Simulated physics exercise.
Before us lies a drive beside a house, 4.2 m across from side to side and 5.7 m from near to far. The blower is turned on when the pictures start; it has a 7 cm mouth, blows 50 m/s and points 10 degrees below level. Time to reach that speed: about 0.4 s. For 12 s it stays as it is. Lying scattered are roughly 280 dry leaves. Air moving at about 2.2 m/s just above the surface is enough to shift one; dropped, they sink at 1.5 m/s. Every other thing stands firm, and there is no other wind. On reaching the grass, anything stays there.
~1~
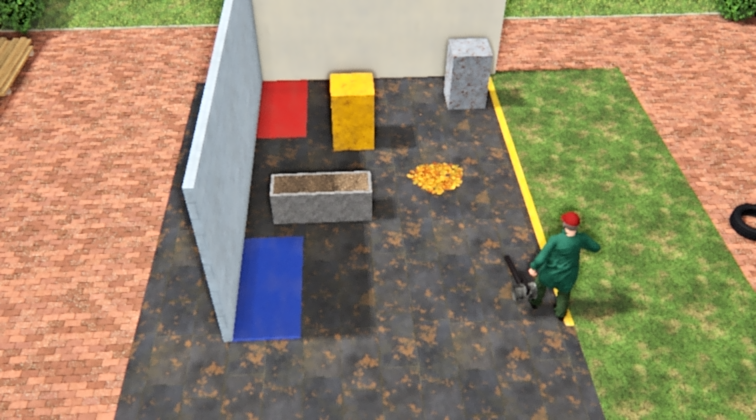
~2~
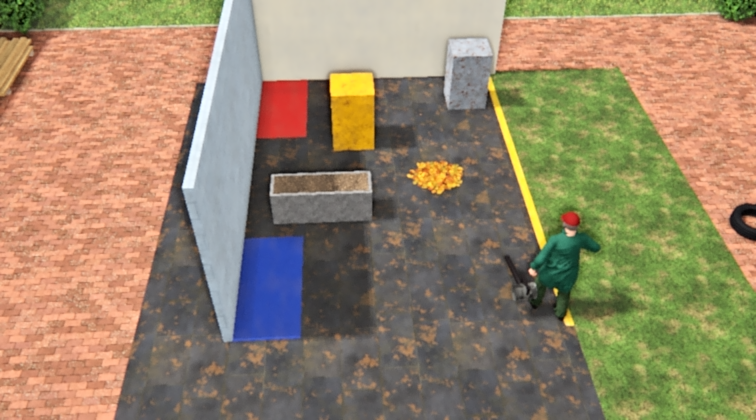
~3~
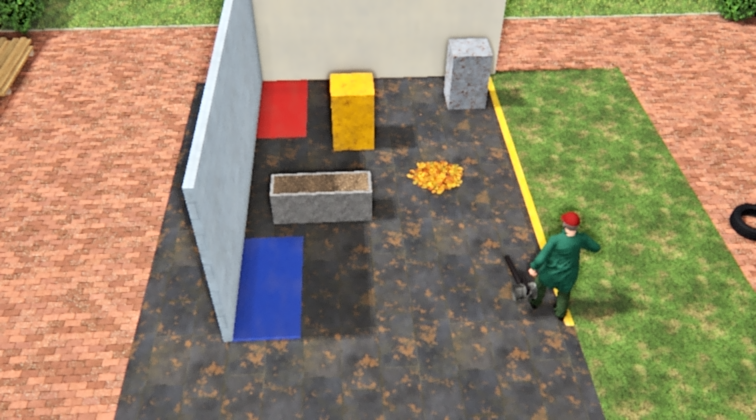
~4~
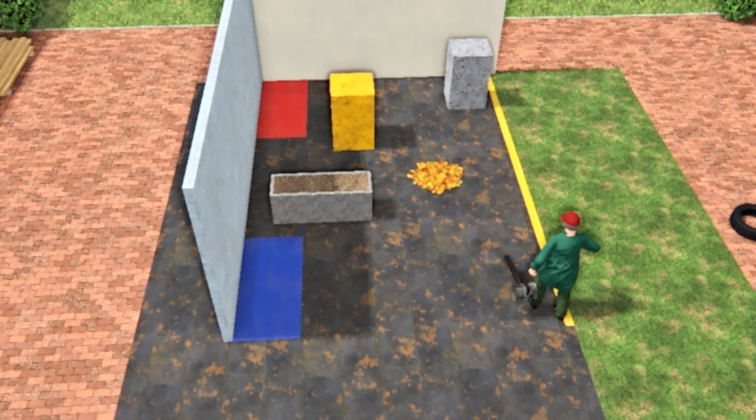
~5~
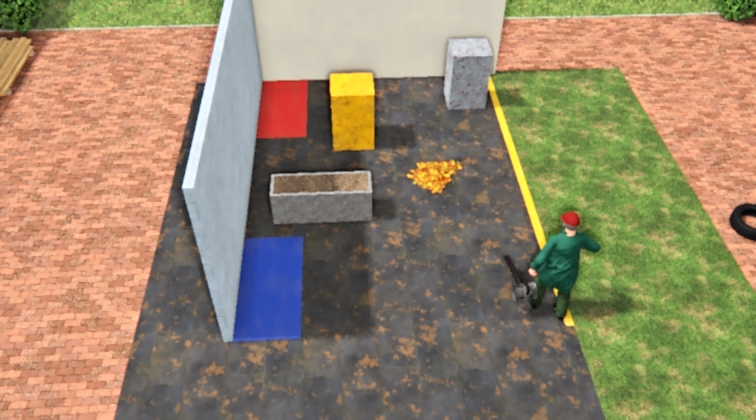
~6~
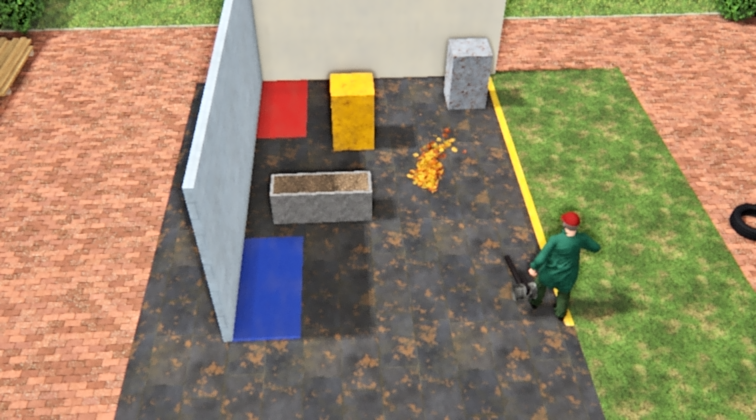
A dark, rust-stained drive beside pale walls is seen from high above, with brick paving and grass around it. A red patch, a yellow bin, a stone planter and a blue patch lie left of a heap of orange leaves, while a grey block stands behind and a red-capped figure in green holds a blower by the yellow line. Figure and camera stay still as the leaves first lie unmoved, then shift and stretch into a slanting streak.
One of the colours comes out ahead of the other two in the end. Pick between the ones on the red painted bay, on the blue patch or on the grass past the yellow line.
The biggest group is at red.
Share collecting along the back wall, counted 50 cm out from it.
Estimate: Around 60 percent.
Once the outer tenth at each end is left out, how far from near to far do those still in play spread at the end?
Spread: Approx. 1.6 m.
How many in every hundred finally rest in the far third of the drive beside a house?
90 %.
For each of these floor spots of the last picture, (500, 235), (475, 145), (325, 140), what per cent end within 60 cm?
Estimates in listed order: 0 %; 0 %; 0 %.
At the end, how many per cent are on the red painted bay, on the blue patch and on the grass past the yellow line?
I'd put it at around 30 % for red, 0 % for blue and 1 % for yellow.
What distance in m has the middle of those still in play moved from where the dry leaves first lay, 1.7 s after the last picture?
Displacement of centre: Approx. 2.2 m.
Then, 1.7 s after the last picture the count stands so, 0 % are on the red painted bay, 0 % on the blue patch and 0 % on the grass past the yellow line; the middle of those still in play is near (377, 103).
Then, 3.1 s after the last picture the count stands so, 4 % are on the red painted bay, 0 % on the blue patch and 1 % on the grass past the yellow line; the middle of those still in play is near (368, 89).
Then, 5.8 s after the last picture the count stands so, 11 % are on the red painted bay, 0 % on the blue patch and 1 % on the grass past the yellow line; the middle of those still in play is near (362, 87).
Then, 11.2 s after the last picture, at the end, 27 % are on the red painted bay, 0 % on the blue patch and 1 % on the grass past the yellow line; the middle of those still in play is near (354, 83).
